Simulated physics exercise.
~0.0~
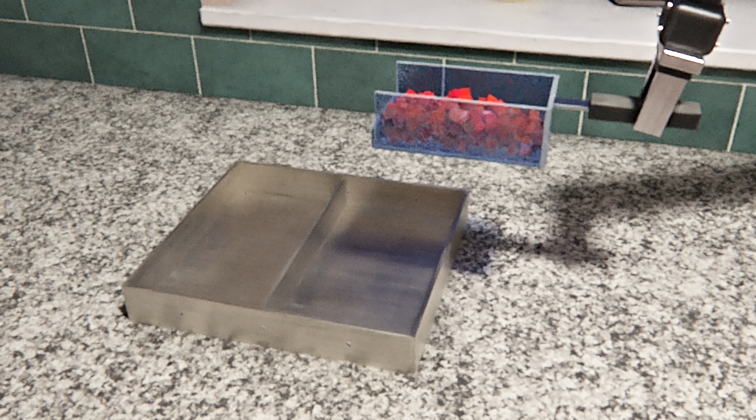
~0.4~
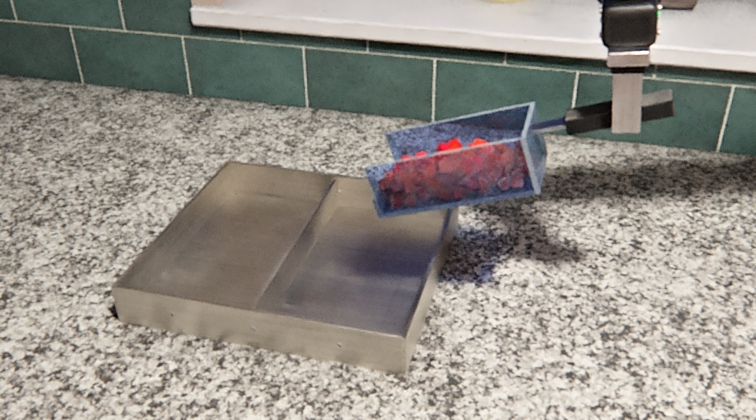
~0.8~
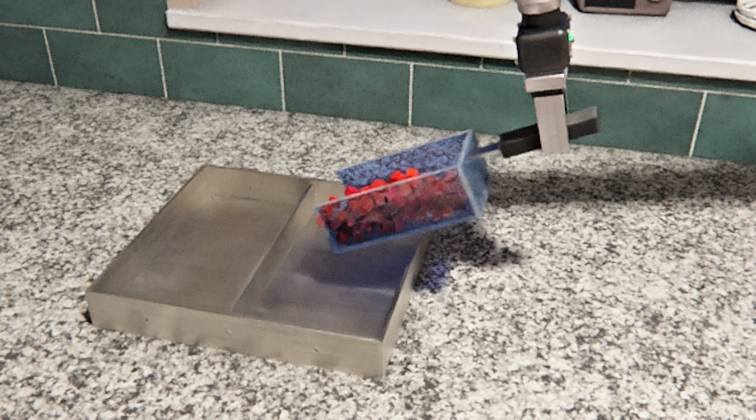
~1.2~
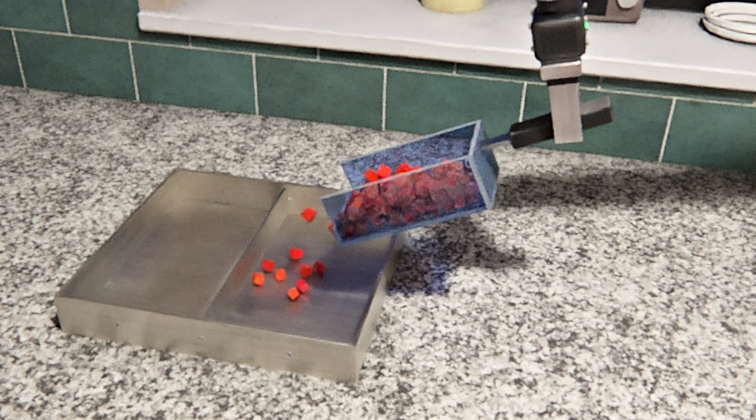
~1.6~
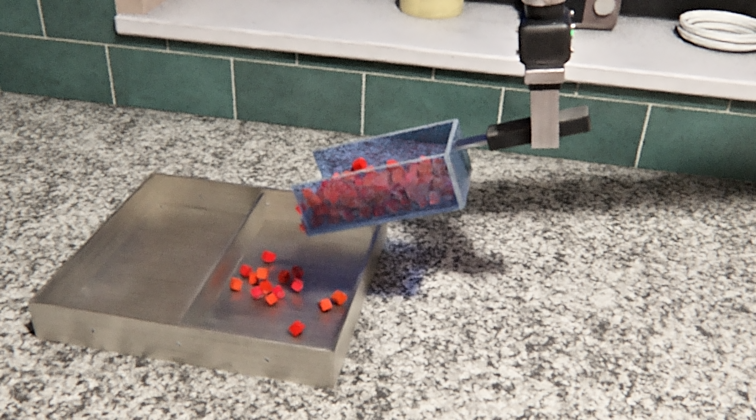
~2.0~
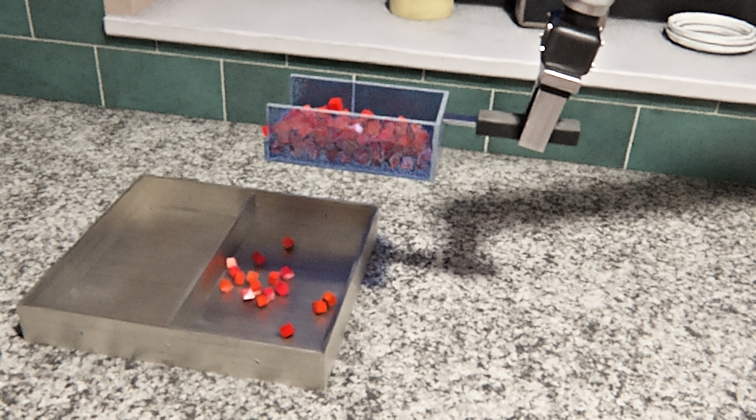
A robot arm moved a clear bluish box of small red cubes left over a divided metal tray, tipped it to spill some into the right-hand section, then levelled and lifted it with most of the cubes still inside.
